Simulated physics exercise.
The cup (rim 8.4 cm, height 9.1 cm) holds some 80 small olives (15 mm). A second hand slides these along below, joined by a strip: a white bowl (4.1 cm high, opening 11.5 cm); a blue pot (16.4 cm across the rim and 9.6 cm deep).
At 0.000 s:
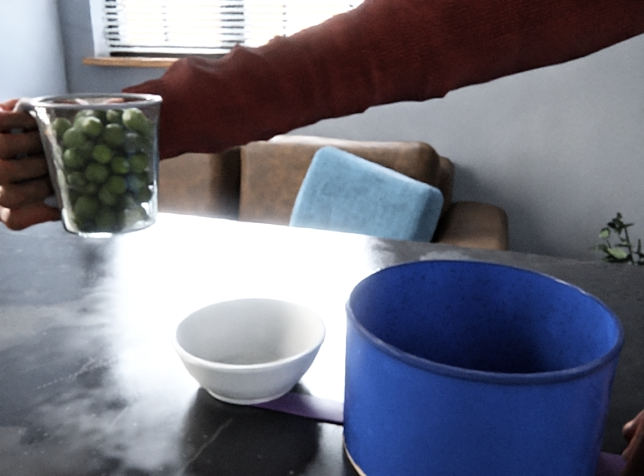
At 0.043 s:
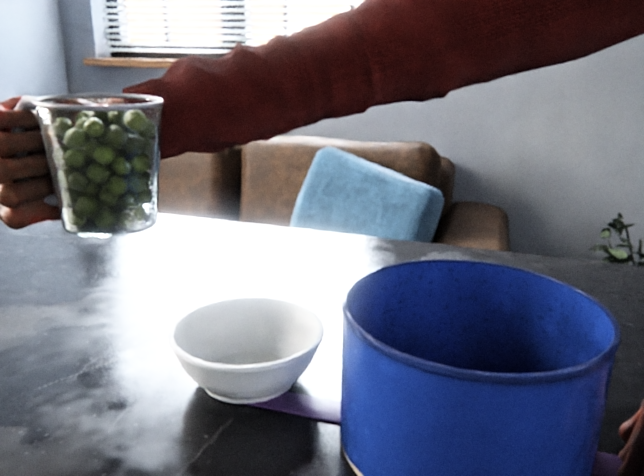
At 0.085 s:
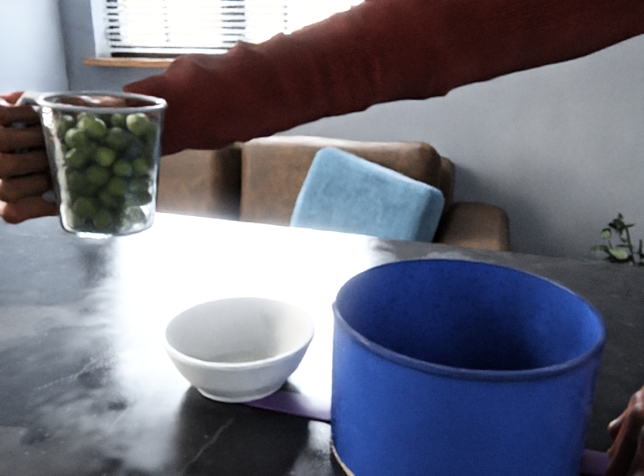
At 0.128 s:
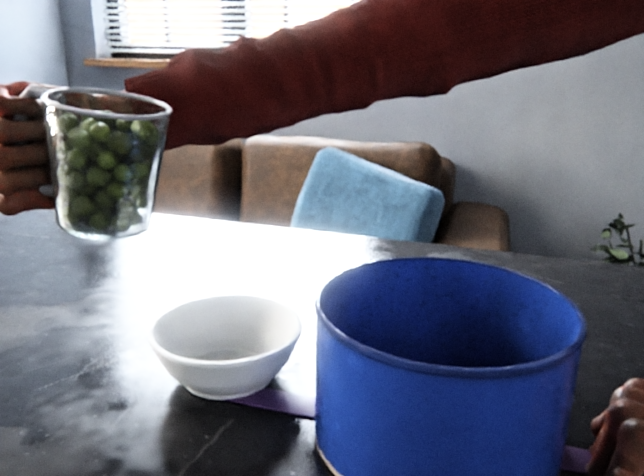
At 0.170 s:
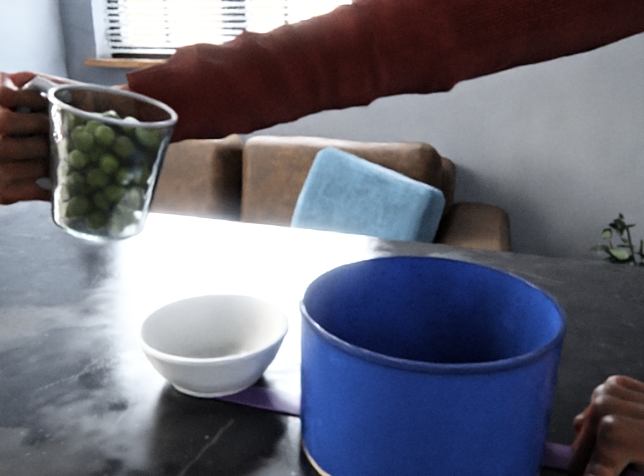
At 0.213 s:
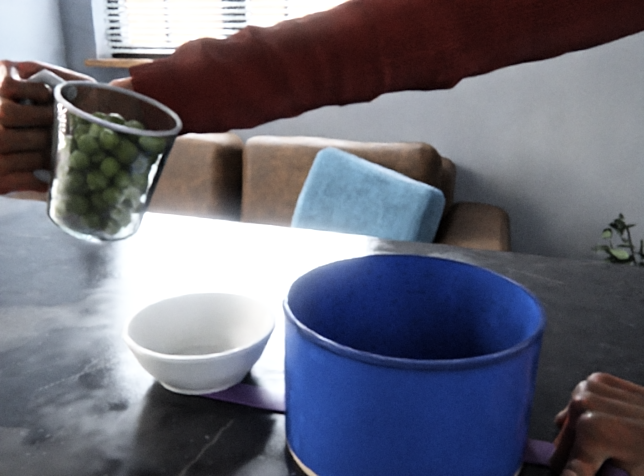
On a dark tabletop near a brown sofa, one hand slides a white bowl and a blue pot, joined by a purple strip, to the left, while another hand tilts a clear cup of small green olives to the right.
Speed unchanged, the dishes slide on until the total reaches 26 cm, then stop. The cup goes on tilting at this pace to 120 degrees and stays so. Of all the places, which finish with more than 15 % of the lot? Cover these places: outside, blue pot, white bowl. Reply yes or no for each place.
Outside: No, blue pot: Yes, white bowl: No.
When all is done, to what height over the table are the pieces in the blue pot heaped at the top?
About 4.5 cm.
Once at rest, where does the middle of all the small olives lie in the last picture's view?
I'd say close to (180, 362).
Then, at 0.57 s, tilt 72 degrees; cup 100 %; middle of all pieces on or above the table near (106, 169).
After 0.87 s, tilt 114 degrees; blue pot 15 %, cup 85 %; middle of all pieces on or above the table near (121, 199).
After 1.15 s, tilt 120 degrees; blue pot 90 %, cup 10 %; middle of all pieces on or above the table near (177, 329).
Then, at 1.42 s, tilt 120 degrees; blue pot 100 %; middle of all pieces on or above the table near (176, 355).
By 1.8 s all is still; blue pot 100 %, outside 0 %, white bowl 0 %, cup 0 %.
